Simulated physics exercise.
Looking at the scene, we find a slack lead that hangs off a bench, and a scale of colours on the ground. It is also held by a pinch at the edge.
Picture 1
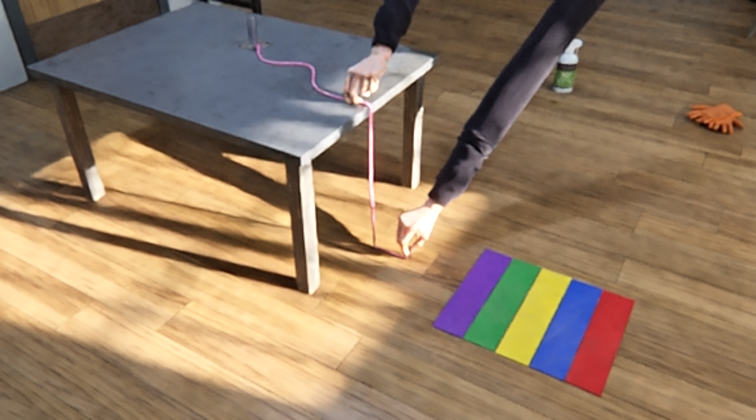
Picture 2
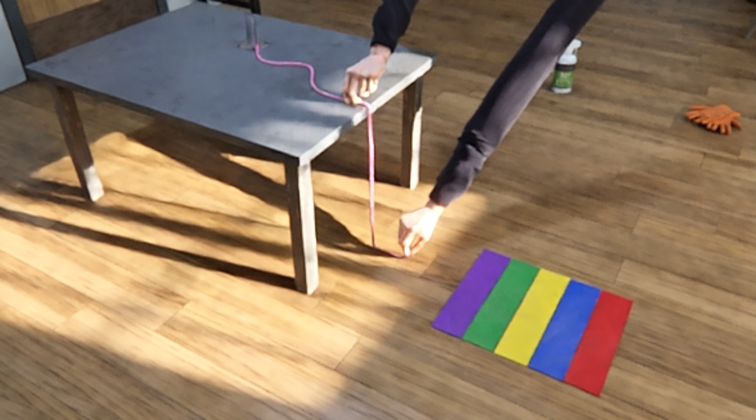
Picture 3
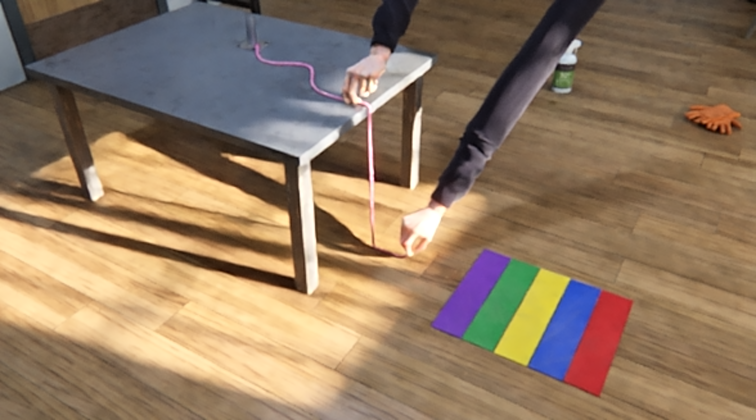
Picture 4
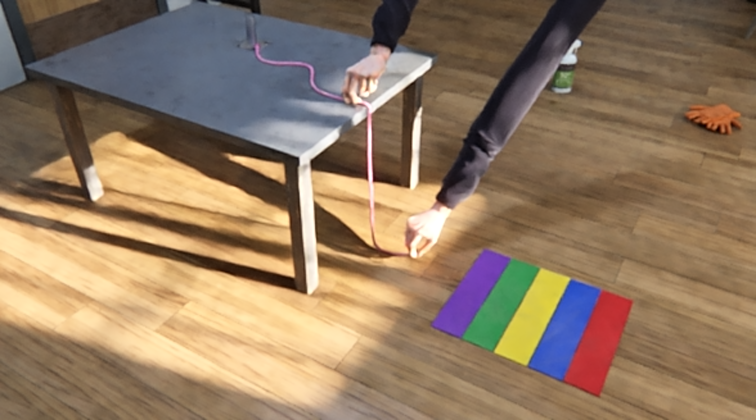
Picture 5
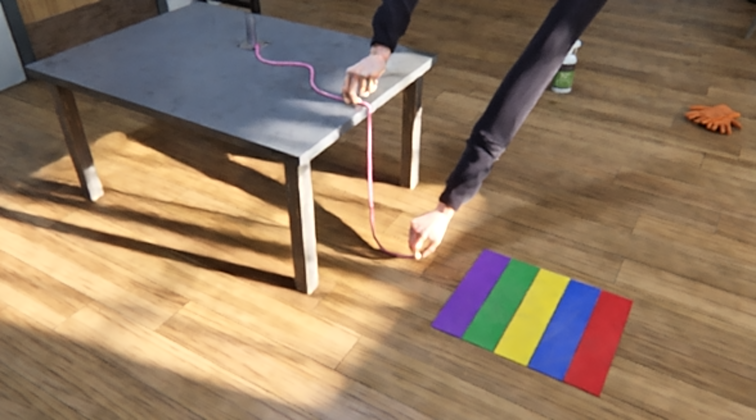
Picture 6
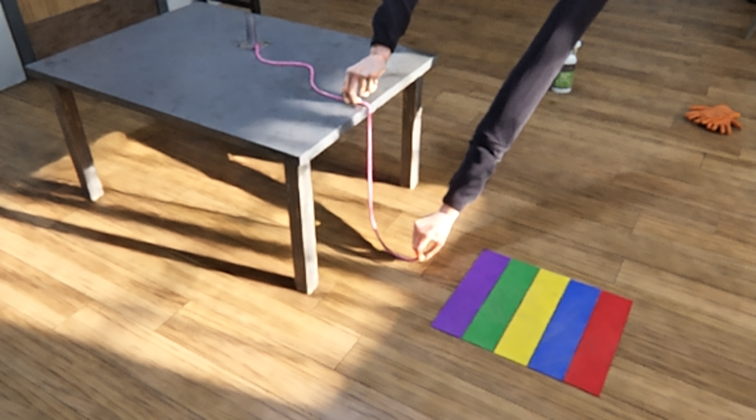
Two hands in dark sleeves reach in from the top over a grey table on a sunlit wooden floor, seen from above at an angle. One pinches a pink cord at the table's edge, the other holds its lower end near the floor, left of a purple, green, yellow, blue and red striped mat. The lower hand draws the end slightly right, while the camera stays still.
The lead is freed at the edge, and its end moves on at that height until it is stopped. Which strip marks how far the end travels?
The yellow strip.
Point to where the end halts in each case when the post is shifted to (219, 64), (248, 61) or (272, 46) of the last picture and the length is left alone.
Try by try: (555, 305), (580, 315) and (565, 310).
Soon after, end near (480, 278); over purple.
After that, end near (518, 292); over green.
At the stop, end near (541, 301); over yellow. It halts on the yellow strip.
